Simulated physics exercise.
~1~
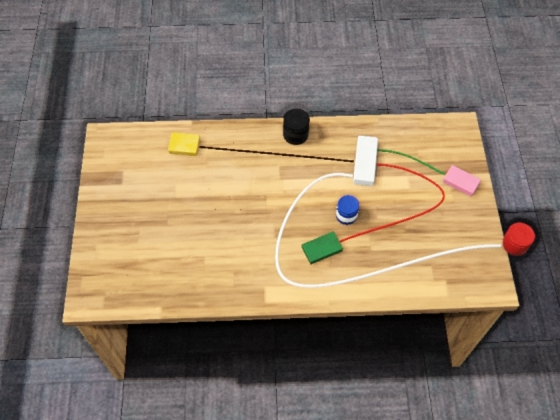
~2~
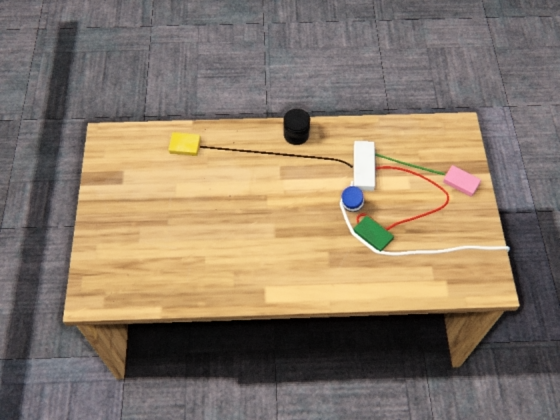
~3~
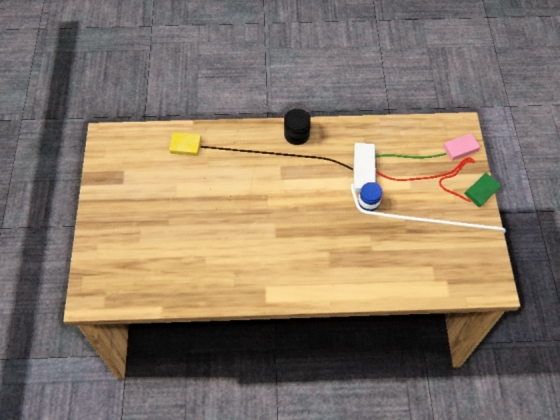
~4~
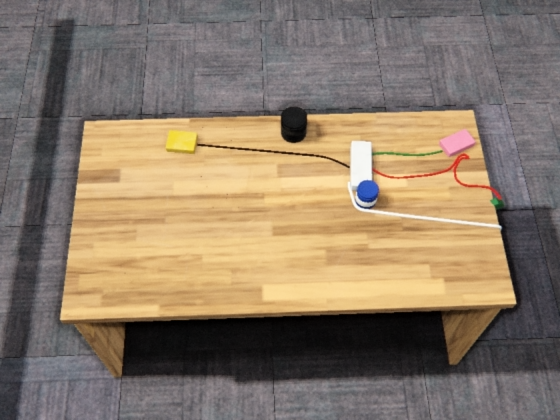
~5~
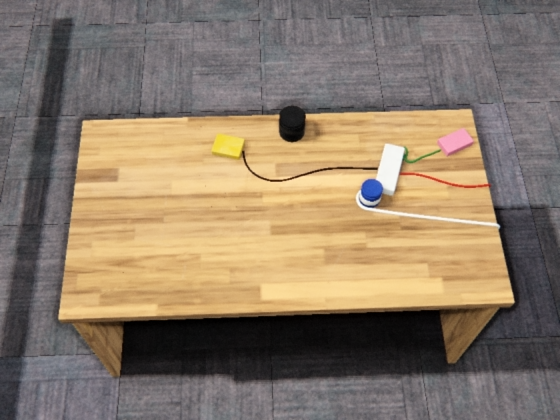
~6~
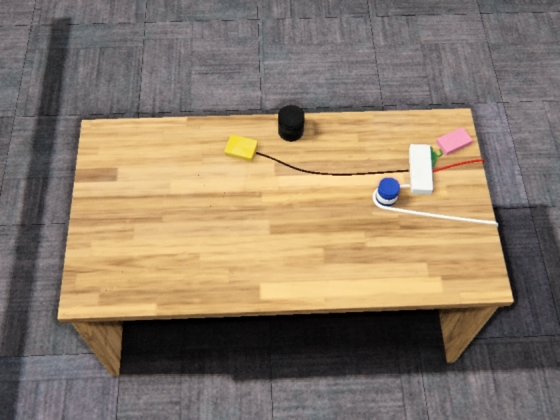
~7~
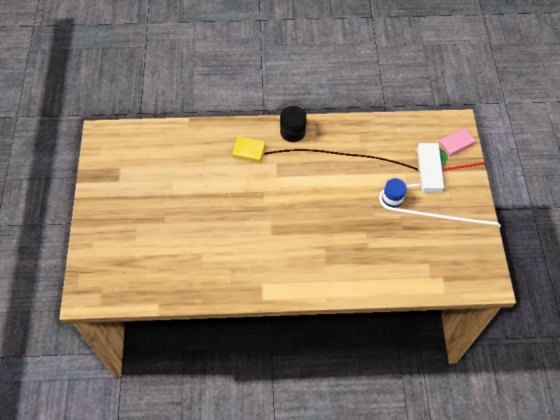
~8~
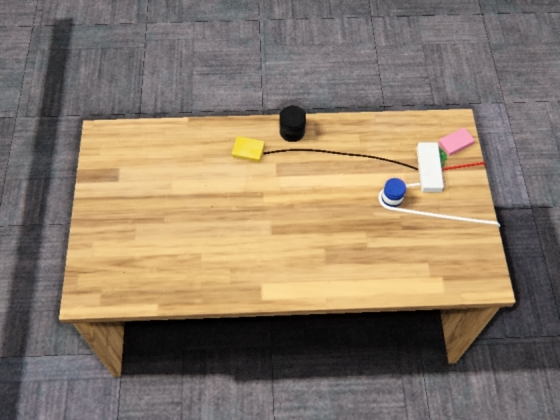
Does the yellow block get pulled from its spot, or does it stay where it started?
It gets pulled from its spot, sliding to the right but staying on the table. The white strip also shifts right and the green block goes over the edge, while the black tub hardly stirs.
A red speaker drops, the green block follows, and the white strip stops near the edge.
